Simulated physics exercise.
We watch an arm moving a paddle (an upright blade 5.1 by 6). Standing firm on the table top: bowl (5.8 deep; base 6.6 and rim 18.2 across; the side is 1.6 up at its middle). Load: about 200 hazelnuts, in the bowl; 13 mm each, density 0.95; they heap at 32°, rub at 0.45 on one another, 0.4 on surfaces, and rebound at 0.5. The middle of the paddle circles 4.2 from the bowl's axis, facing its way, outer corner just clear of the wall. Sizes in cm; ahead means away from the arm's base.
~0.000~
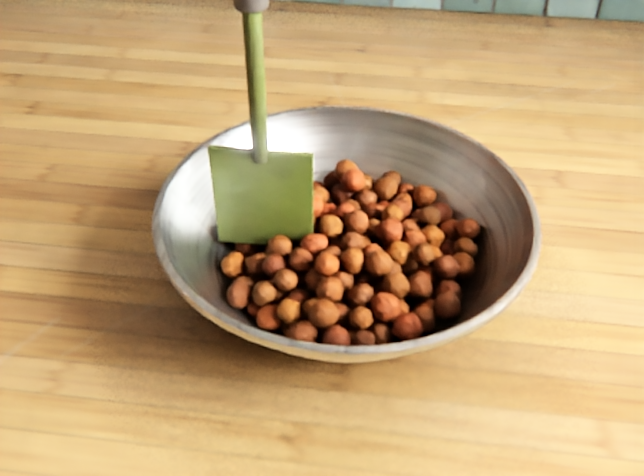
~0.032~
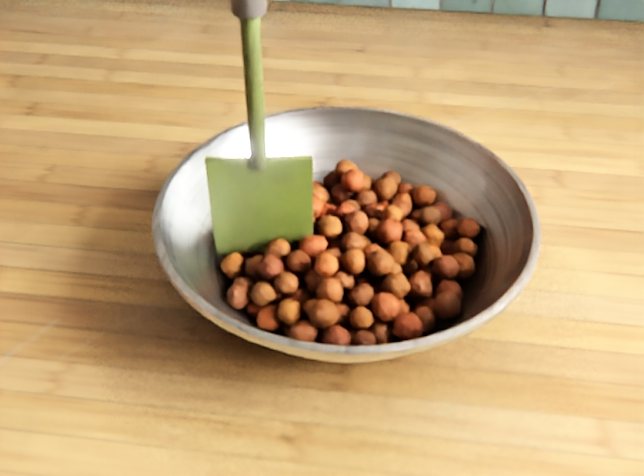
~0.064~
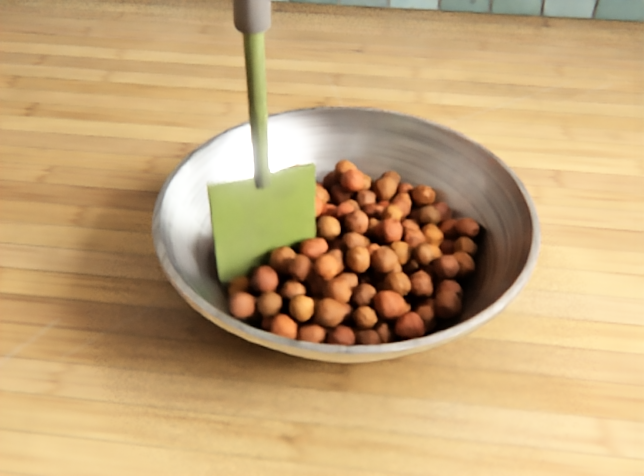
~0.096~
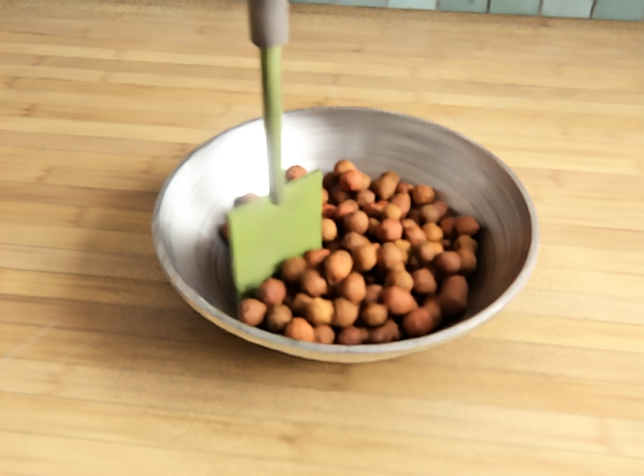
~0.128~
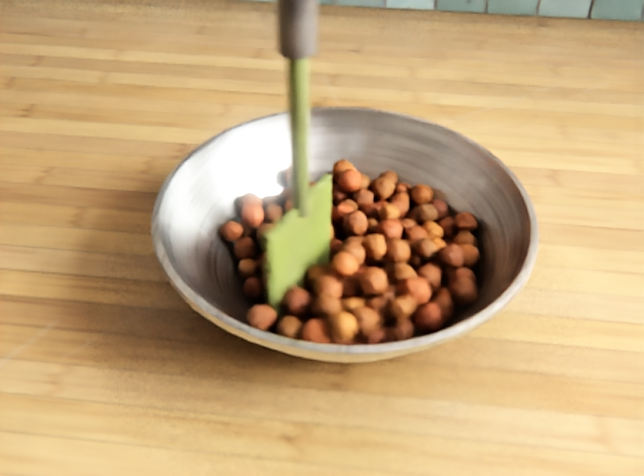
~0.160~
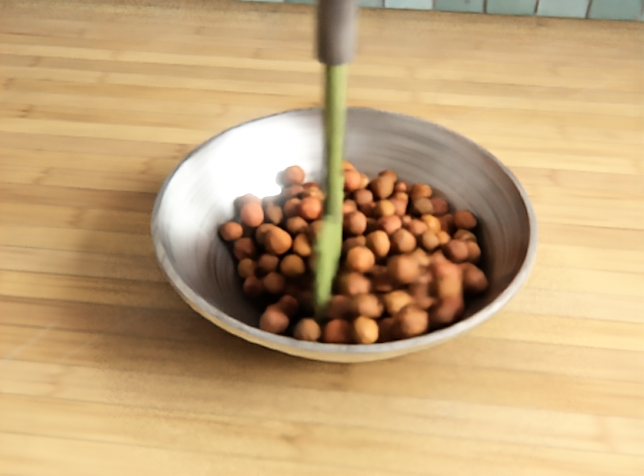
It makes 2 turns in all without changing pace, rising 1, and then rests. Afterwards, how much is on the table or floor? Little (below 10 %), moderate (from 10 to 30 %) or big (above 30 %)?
Share on the table or floor: Moderate (from 10 to 30 %).
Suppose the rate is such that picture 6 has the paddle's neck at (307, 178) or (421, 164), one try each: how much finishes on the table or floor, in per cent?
Some 15 and 40 per cent.
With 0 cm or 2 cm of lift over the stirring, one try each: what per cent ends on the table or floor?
Some 30 and 15 per cent.
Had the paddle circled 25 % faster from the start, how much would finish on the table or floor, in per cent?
It would be near 30 per cent.
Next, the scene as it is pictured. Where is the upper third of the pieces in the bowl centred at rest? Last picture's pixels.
Around (289, 254).
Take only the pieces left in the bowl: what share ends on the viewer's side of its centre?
About 55 per cent.
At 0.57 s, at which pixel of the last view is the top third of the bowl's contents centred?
Around (239, 200).
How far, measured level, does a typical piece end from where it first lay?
Some 6 cm.
After 0.57 s, 334° round, highest piece 8 above the table; 184 in the bowl, 15 on the table or floor, 4 in flight or on the tool.
After 0.97 s, 223° round, highest piece 7 above the table; 167 in the bowl, 33 on the table or floor, 3 in flight or on the tool.
After 1.38 s, 0° round, highest piece 5 above the table; 161 in the bowl, 42 on the table or floor.
After 2.08 s, 0° round, highest piece 5 above the table; 161 in the bowl, 42 on the table or floor.
At rest, 161 in the bowl, 42 on the table or floor. That is 21 % on the table or floor.
